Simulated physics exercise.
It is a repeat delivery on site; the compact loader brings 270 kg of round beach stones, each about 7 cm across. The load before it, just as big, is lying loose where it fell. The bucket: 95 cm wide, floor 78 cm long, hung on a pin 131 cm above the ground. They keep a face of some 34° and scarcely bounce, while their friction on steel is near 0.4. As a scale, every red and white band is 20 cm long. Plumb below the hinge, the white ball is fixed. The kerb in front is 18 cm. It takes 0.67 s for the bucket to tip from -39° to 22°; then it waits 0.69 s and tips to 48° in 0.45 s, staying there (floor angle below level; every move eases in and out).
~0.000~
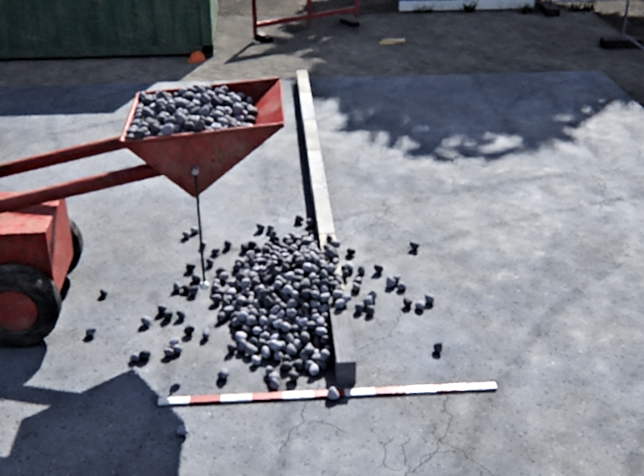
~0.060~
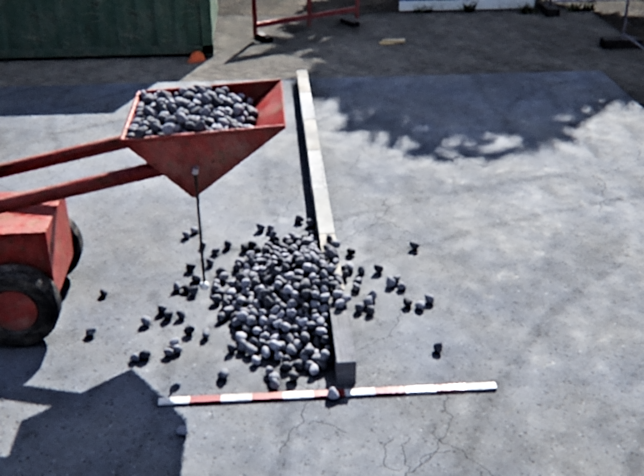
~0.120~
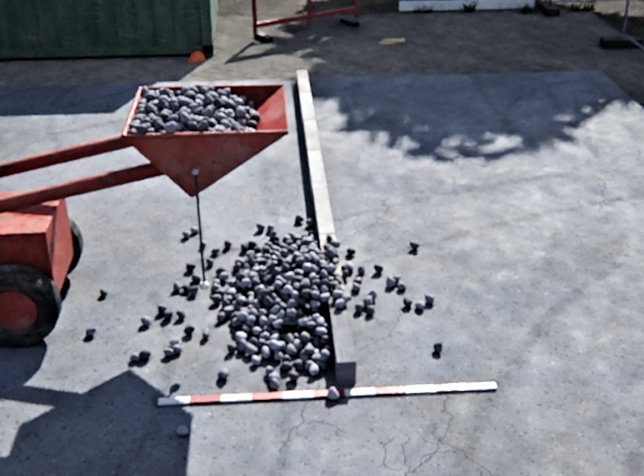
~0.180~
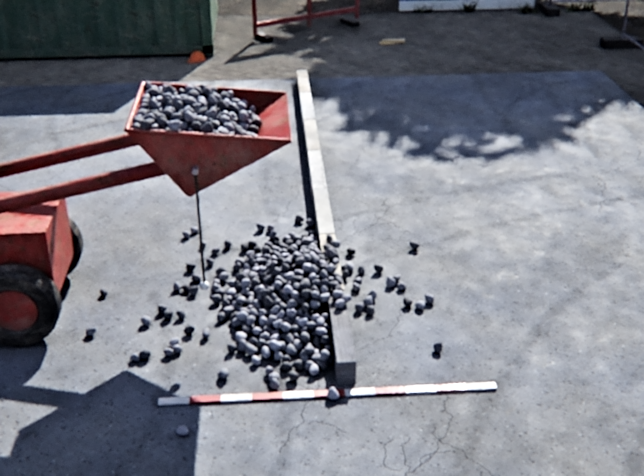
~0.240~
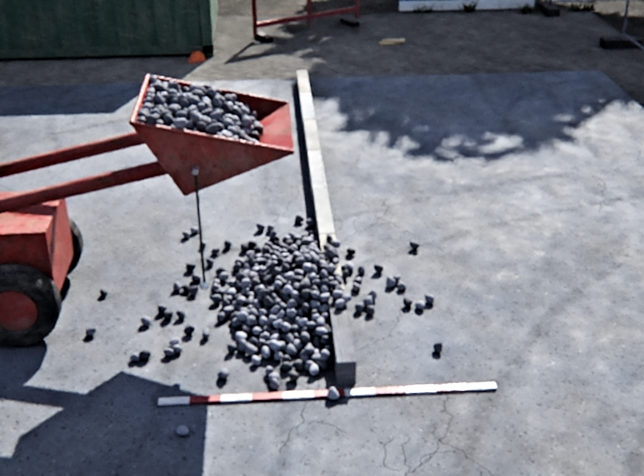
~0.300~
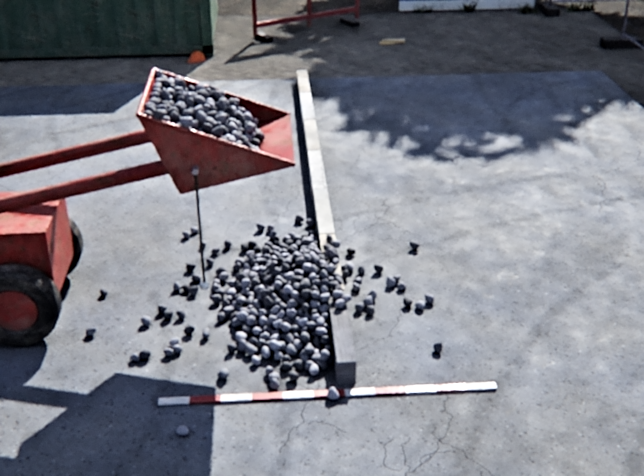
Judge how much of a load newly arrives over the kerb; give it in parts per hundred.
Close to 61 in every hundred.
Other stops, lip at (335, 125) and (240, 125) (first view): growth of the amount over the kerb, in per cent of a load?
Roughly 95 and 20 percent, in that order.
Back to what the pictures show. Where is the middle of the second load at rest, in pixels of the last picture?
I'd point to about (359, 287).
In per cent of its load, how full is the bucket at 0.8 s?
About 95 percent.
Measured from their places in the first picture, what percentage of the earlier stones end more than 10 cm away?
About 10 %.
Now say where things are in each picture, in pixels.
In the first picture, the bucket is at -39°, its lip at (284, 125); the top of the load is at (179, 97). The earlier load is highest near (314, 263), 26 cm above ground level, 96 % on this side of the kerb, 4 % over the kerb.
In the second picture, the bucket is at -38°, its lip at (285, 127); the top of the load is at (180, 97); the stones move at 0.2 m/s on average.
In the third picture, lip at (288, 133), floor tilted -34°, highest stones at (175, 95); the stones move at 0.3 m/s on average.
In the fourth picture, the bucket is at -28°, its lip at (291, 141); the top of the load is at (163, 95); the stones move at 0.4 m/s on average.
In the fifth picture, lip at (294, 152), floor tilted -21°, highest stones at (161, 89); the stones move at 0.4 m/s on average.
In the sixth picture, lip at (295, 165), floor tilted -13°, highest stones at (164, 85); the stones move at 0.5 m/s on average.
After 0.5 s the floor is at 12°; in per cent of one load, 100 in the bucket, 96 on this side of the kerb, 4 over the kerb; the foremost stones are at (412, 292).
After 0.8 s the floor is at 22°; in per cent of one load, 93 in the bucket, 103 on this side of the kerb, 4 over the kerb; the foremost stones are at (412, 292).
After 2.3 s the floor is at 48°; in per cent of one load, 0 in the bucket, 136 on this side of the kerb, 65 over the kerb; the foremost stones are at (517, 281).
After 4.8 s the floor is at 48°; in per cent of one load, 0 in the bucket, 135 on this side of the kerb, 65 over the kerb; the foremost stones are at (518, 281). Net gain over the kerb, 61.
